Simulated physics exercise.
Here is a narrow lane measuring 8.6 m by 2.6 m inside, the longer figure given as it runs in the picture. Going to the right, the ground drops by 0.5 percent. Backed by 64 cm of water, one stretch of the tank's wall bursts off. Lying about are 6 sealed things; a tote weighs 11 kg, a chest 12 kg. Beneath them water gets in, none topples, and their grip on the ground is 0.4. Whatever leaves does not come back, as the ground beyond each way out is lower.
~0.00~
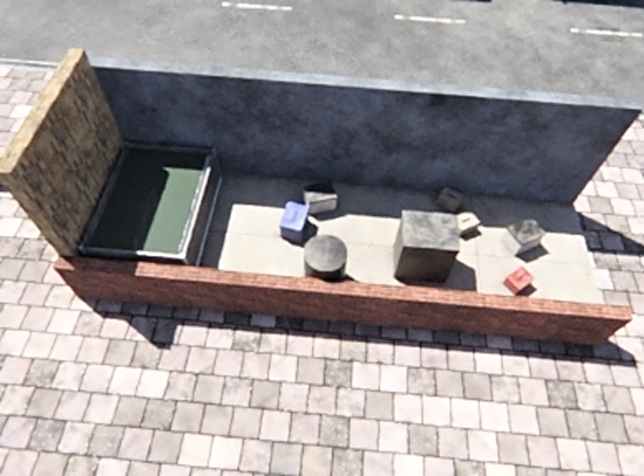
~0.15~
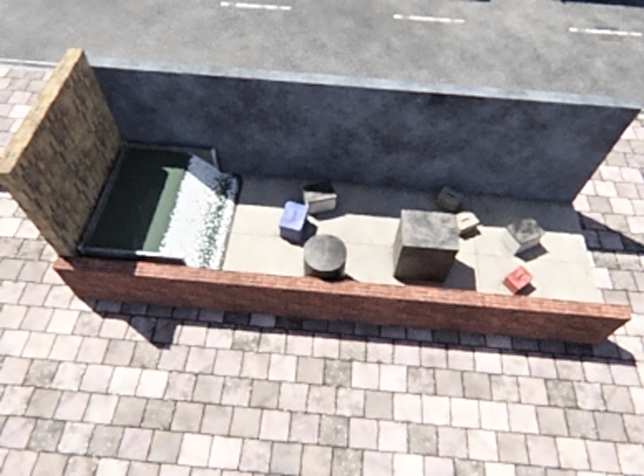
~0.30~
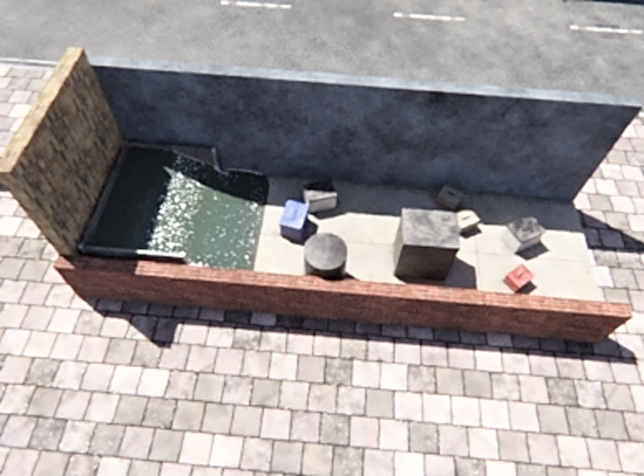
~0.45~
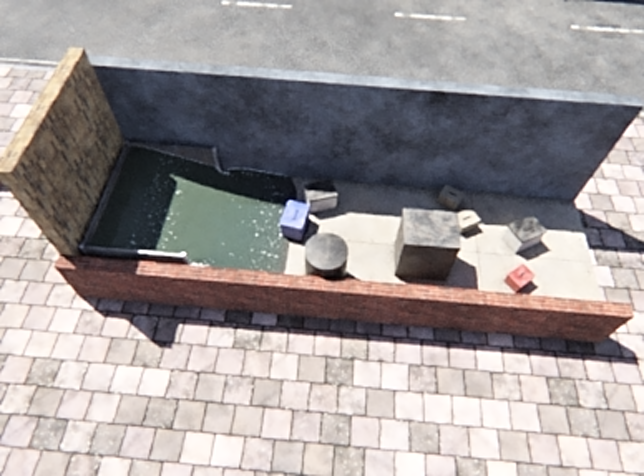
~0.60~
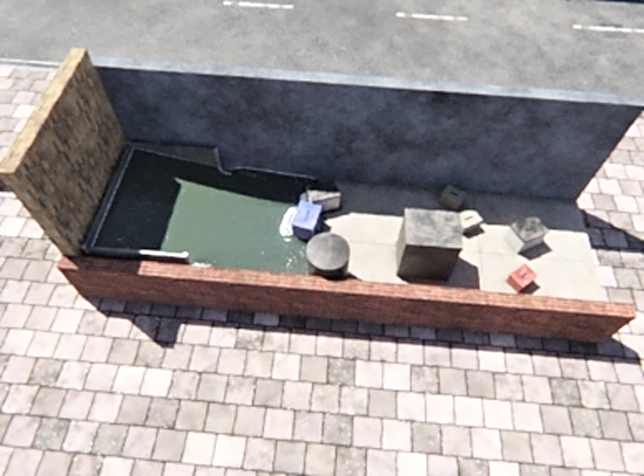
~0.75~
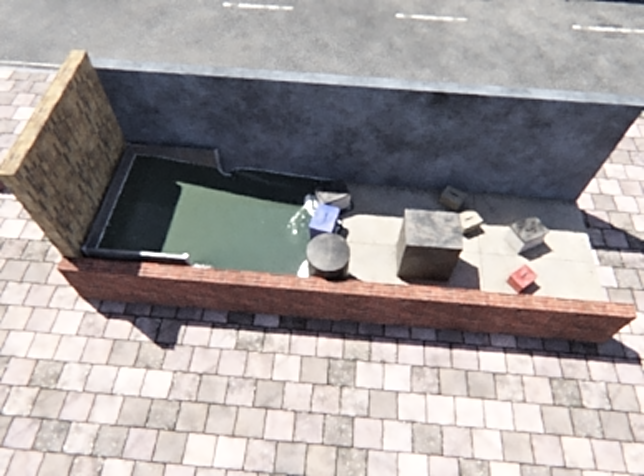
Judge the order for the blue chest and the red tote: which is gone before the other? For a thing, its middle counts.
The one gone first is the blue one.
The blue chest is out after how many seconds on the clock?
3.0 s.
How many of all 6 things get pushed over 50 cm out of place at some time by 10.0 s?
5.
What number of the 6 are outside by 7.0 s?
5.
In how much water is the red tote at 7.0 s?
Depth approx. 3 cm.
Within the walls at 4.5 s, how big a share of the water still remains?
Remaining: Approx. 72 per cent.
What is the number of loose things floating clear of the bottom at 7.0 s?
Tally: 0 of them.
After 2.0 s the blue chest is near (454, 209), 2.8 m from its start, afloat; the red tote is near (524, 275), 0.0 m from its start, aground; 0 of 6 are out; 2 afloat.
After 4.5 s the blue chest has gone out (at 3.1 s); the red tote is near (535, 284), 0.2 m from its start, aground; 5 of 6 are out; 0 afloat.
After 7.0 s the blue chest has gone out (at 3.1 s); the red tote is near (542, 290), 0.4 m from its start, aground; 5 of 6 are out; 0 afloat.
After 10.0 s the blue chest has gone out (at 3.1 s); the red tote is near (542, 290), 0.4 m from its start, aground; 5 of 6 are out; 0 afloat.
